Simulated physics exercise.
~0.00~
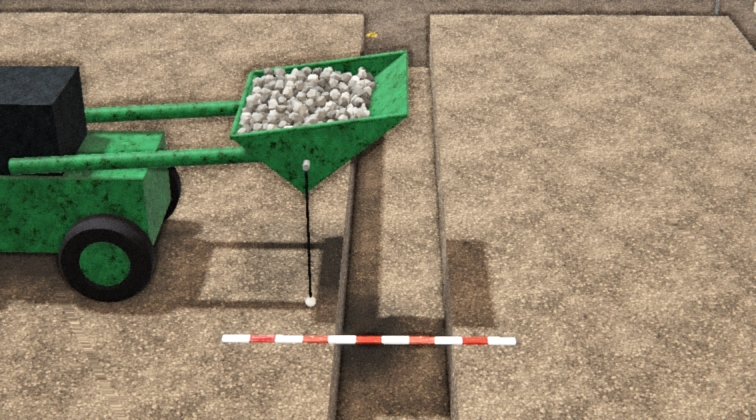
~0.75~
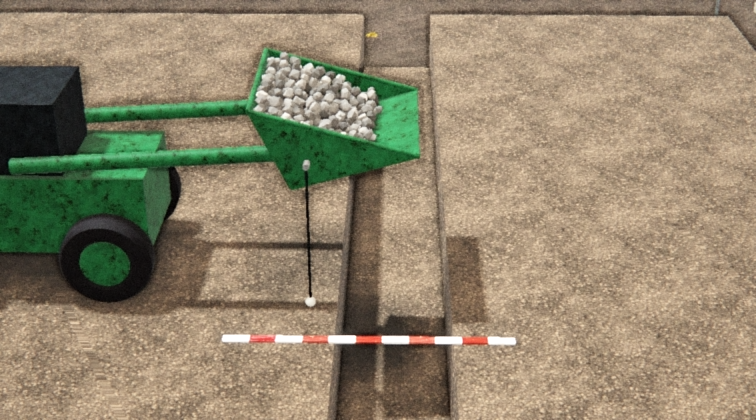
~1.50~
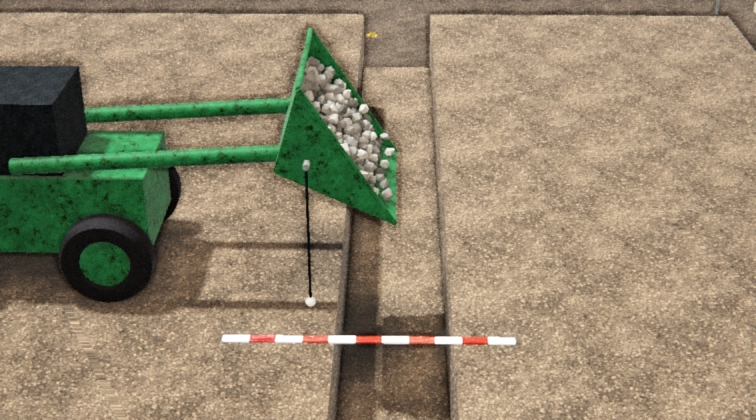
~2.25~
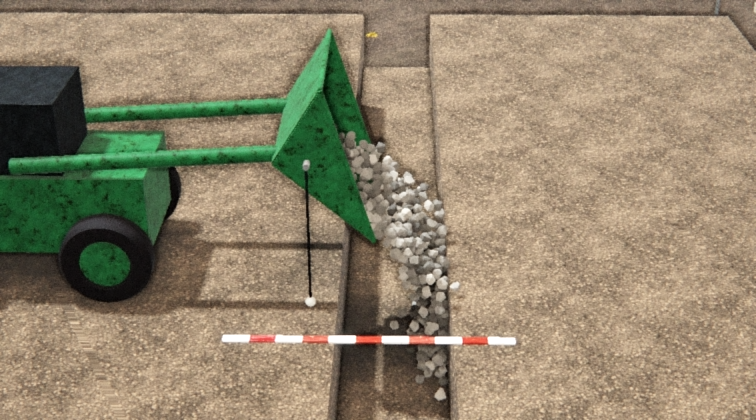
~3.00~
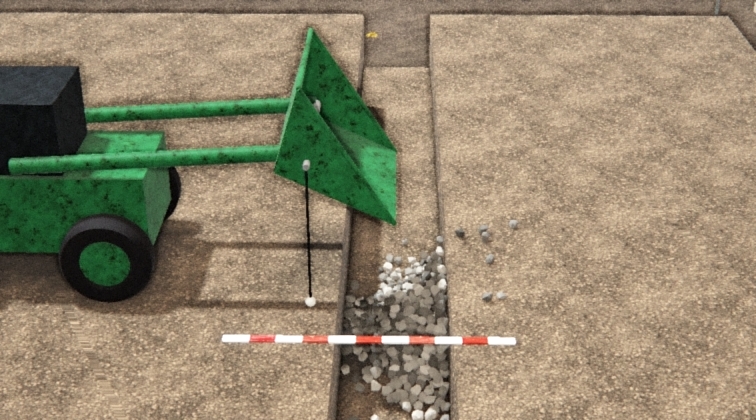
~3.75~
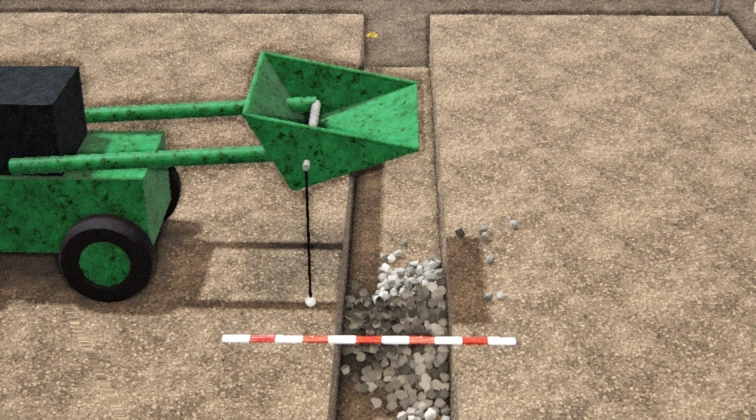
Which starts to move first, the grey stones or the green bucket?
The green bucket starts to move first, tipping forward. The stones begin to shift towards its front edge only after that.
